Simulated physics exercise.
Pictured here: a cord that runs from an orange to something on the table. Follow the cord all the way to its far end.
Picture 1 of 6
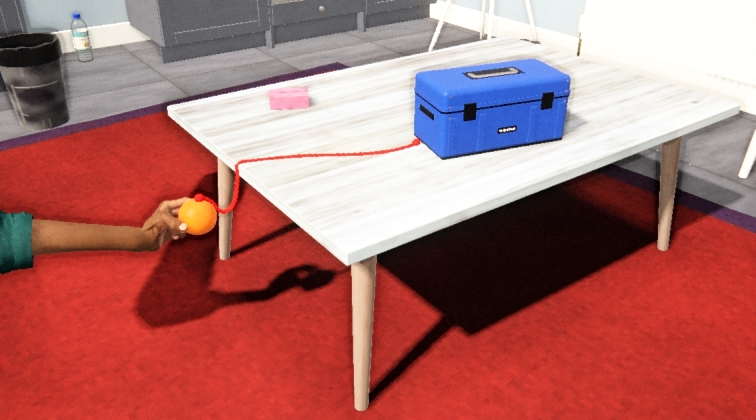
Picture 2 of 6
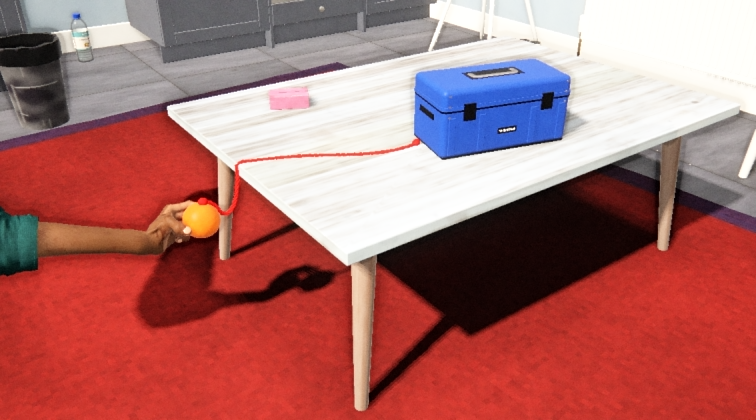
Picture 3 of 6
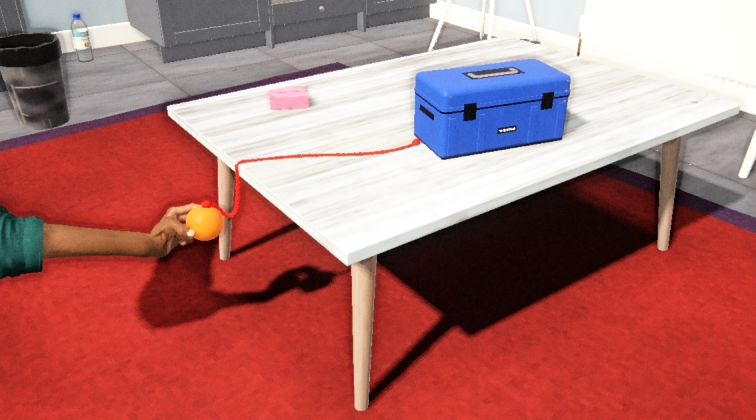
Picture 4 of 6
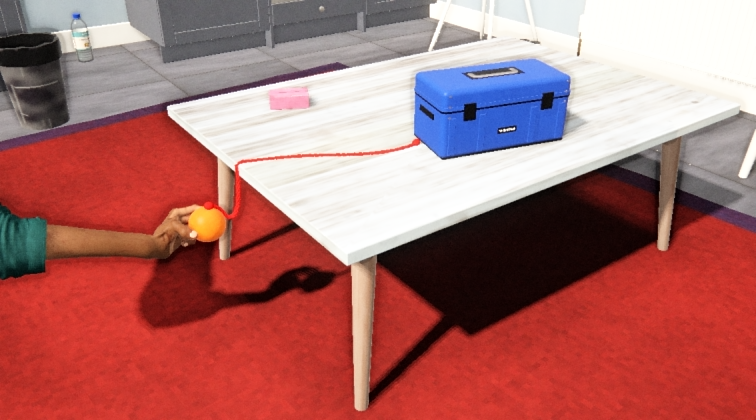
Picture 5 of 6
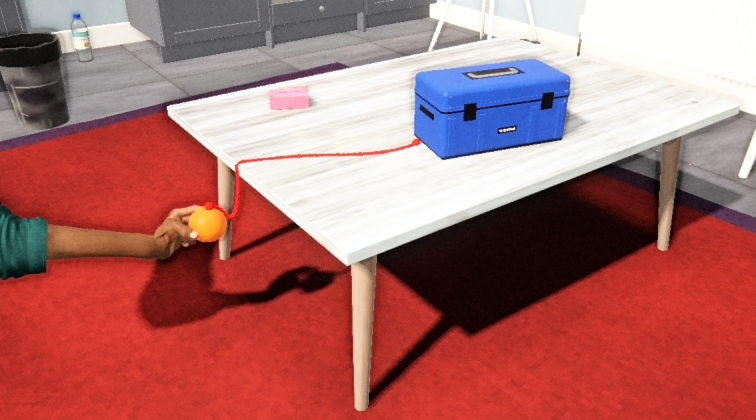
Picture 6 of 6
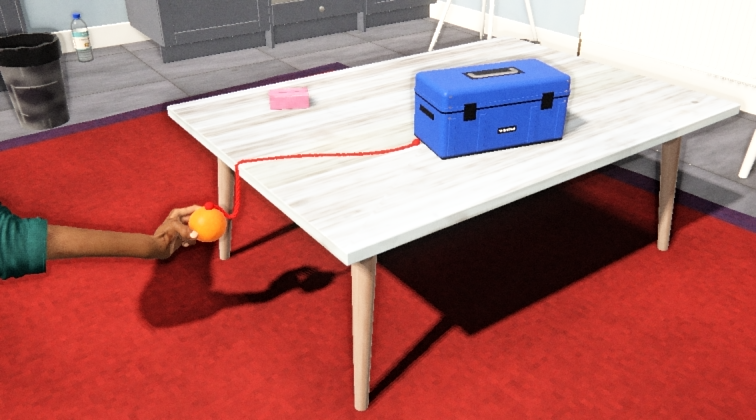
A hand holds an orange, corded to a blue toolbox on a table, and shifts slightly right.
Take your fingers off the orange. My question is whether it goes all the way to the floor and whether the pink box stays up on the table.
Result: My guess is the orange will stay aloft; my guess is the pink box will stay in place.
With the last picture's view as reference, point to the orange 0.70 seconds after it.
By that time: (283, 278).
Then, 0.70 s on from there, orange off the ground near (283, 278); toolbox in place; box in place.
Then, 1.48 s on from there, orange off the ground near (312, 280); toolbox in place; box in place.
In the end, orange off the ground near (288, 287); toolbox in place; box in place. The orange swings from the edge and the pink box stays on top.
